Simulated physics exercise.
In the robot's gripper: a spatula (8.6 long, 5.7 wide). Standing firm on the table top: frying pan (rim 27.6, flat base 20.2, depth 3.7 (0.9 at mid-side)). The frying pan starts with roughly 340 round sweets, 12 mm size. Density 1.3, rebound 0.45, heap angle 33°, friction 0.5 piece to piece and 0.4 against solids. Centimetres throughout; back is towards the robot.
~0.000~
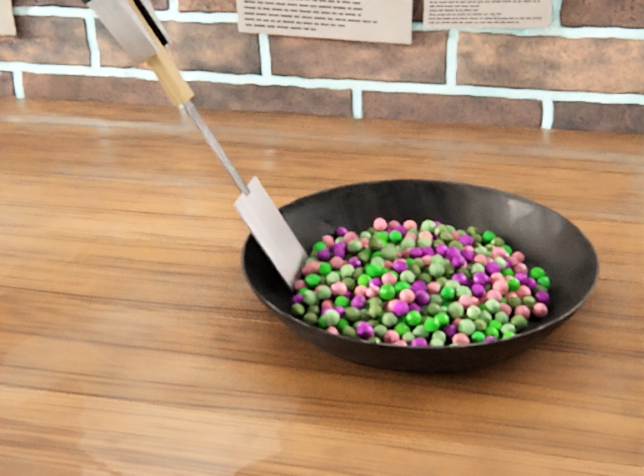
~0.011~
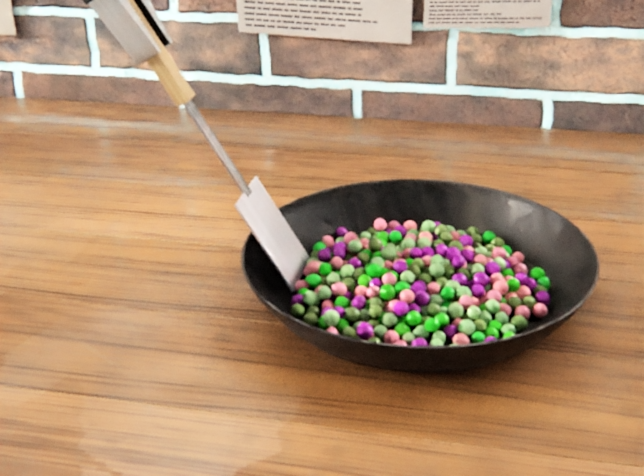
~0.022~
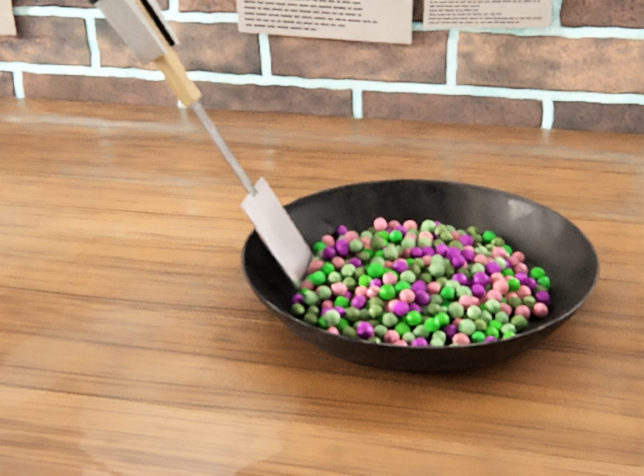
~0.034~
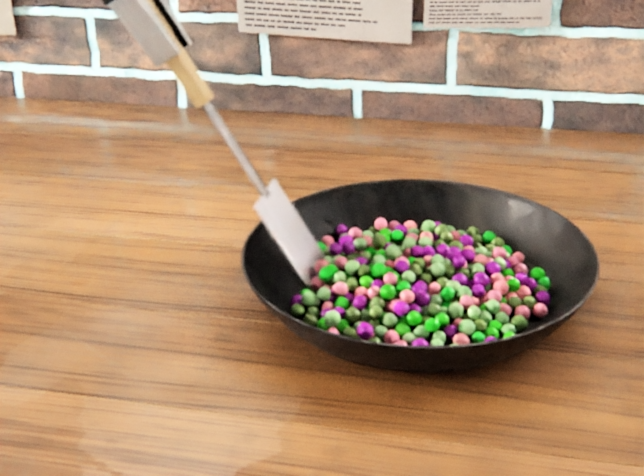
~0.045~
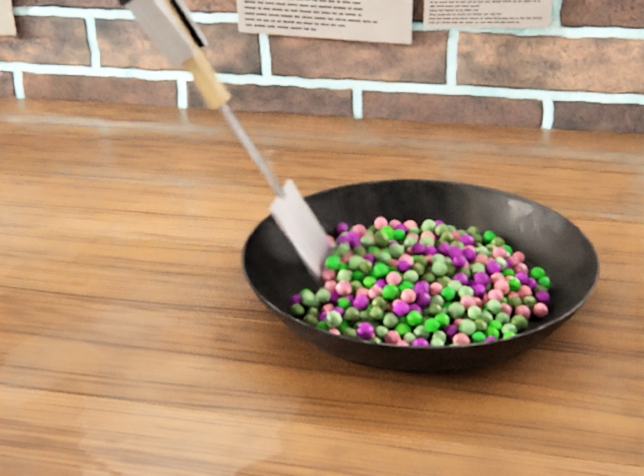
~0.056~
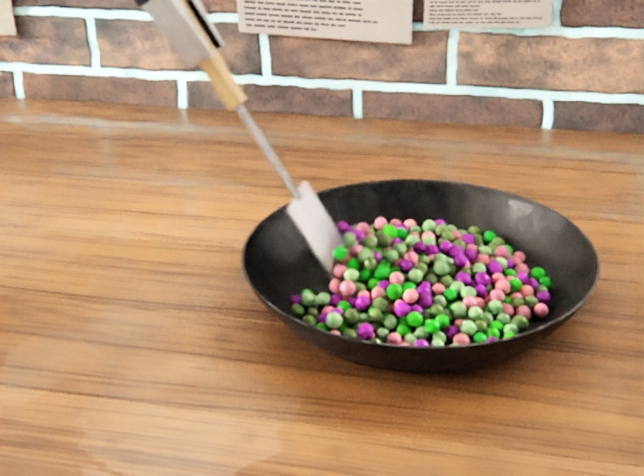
On a wooden table top, a robot gripper's spatula pushing slowly rightward into green, purple and pink balls in a black frying pan.
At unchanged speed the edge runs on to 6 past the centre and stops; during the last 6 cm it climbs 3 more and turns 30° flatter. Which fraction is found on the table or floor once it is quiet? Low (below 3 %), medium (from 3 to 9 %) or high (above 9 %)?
A medium share, from 3 to 9 %, ends on the table or floor.
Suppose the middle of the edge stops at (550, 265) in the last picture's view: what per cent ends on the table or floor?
About 15 per cent.
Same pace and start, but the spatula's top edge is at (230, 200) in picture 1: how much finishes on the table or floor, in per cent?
About 5 per cent.
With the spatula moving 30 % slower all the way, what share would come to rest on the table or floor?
Then about 0 per cent.
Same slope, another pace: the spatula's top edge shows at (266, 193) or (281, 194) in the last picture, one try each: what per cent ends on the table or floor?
About 0 and 0 per cent.
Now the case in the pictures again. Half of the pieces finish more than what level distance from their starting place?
Some 3 cm.
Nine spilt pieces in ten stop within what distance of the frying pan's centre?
Roughly 60 cm.
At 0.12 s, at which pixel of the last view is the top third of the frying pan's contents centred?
At about (441, 267).
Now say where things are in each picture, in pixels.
The spatula top edge at (244, 190), sloping 59°; upper third of the load around (410, 272), from x 300 to 545, top at y 225; 337 in the frying pan, in the first frame.
The spatula top edge at (246, 190), sloping 59°; upper third of the load around (410, 272), from x 300 to 545, top at y 225, in the second frame.
The spatula top edge at (252, 191), sloping 59°; upper third of the load around (409, 272), from x 300 to 545, top at y 225, in the third frame.
The spatula top edge at (264, 192), sloping 59°; upper third of the load around (407, 270), from x 300 to 545, top at y 225, in the fourth frame.
The spatula top edge at (280, 194), sloping 59°; upper third of the load around (404, 269), from x 300 to 545, top at y 225, in the fifth frame.
The spatula top edge at (296, 195), sloping 59°; upper third of the load around (400, 267), from x 295 to 545, top at y 225; 337 in the frying pan, in the sixth frame.
After 0.09 s, sloping 59°, highest piece 6 above the table; 337 in the frying pan.
After 0.12 s, sloping 50°, highest piece 8 above the table; 337 in the frying pan.
After 0.33 s, sloping 29°, highest piece 5 above the table; 319 in the frying pan, 16 on the table or floor, 2 on the blade or in flight.
After 1.38 s, sloping 29°, highest piece 4 above the table; 319 in the frying pan, 18 on the table or floor.
In the end, 319 in the frying pan, 18 on the table or floor. That is 5 % on the table or floor.
